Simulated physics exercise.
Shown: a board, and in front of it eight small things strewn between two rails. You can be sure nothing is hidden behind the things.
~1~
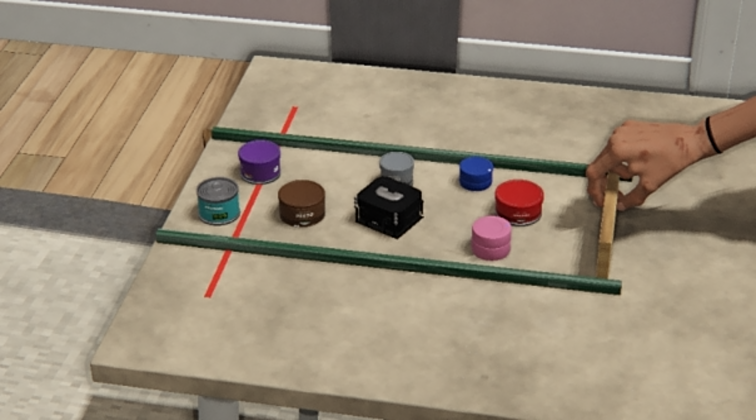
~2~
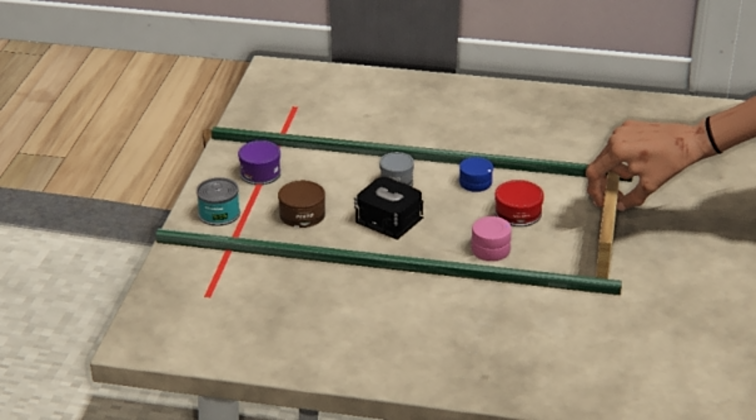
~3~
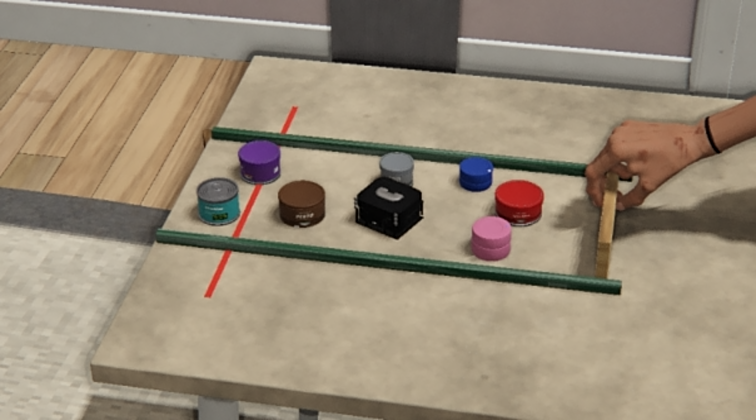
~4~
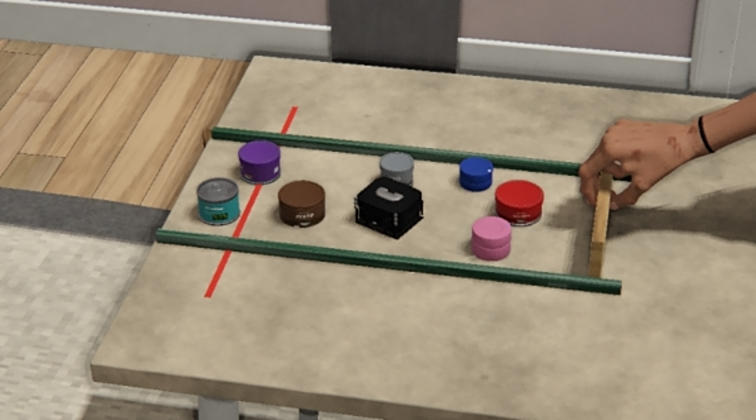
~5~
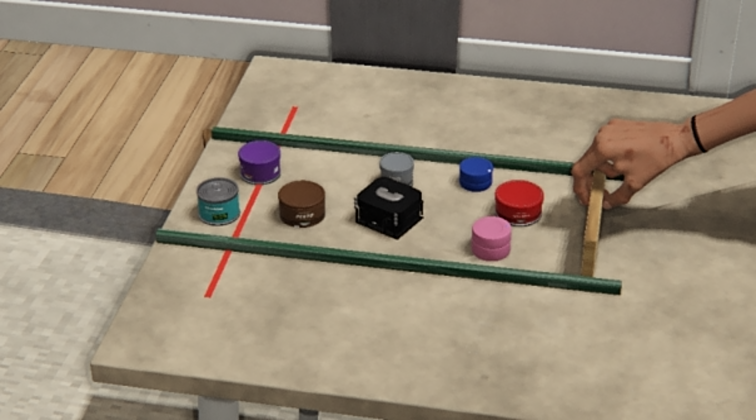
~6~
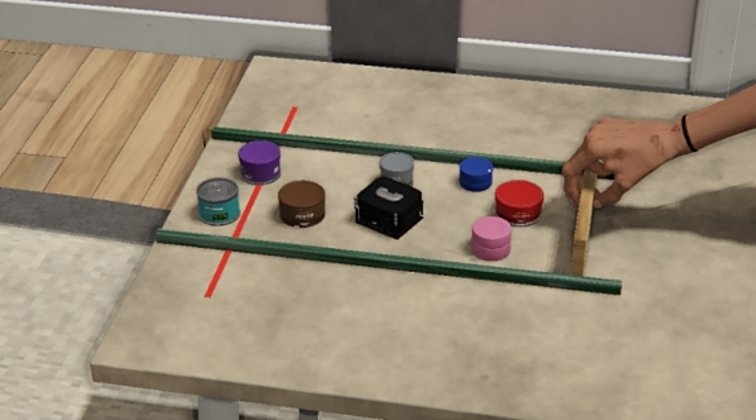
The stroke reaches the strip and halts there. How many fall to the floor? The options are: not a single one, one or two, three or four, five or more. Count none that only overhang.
Answer: One or two.
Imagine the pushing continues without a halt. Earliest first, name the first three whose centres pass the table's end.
The order is the turquoise pot, the brown tub, then the purple tin.
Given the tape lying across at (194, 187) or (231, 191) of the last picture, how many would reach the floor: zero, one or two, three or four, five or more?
Taking the two tapes in that order, I'd say 5 or more and either three or four.
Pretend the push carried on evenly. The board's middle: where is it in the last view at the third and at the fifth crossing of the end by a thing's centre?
The first one at (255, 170), the next at (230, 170).
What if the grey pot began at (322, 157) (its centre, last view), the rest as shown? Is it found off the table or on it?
The answer: It keeps its place.
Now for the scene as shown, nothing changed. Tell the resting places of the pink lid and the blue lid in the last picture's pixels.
The pink lid ends up near (222, 214), and the blue lid near (258, 145).
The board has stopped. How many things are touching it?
It adds up to 3.
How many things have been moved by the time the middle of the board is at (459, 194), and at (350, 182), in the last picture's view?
First 3, then 7.
Soon after, none off yet; turquoise pot at rest near (218, 202); purple tin at rest near (260, 163); brown tub at rest near (302, 204).
At rest, the number that fall off is one or two; fallen, brown tub and turquoise pot.
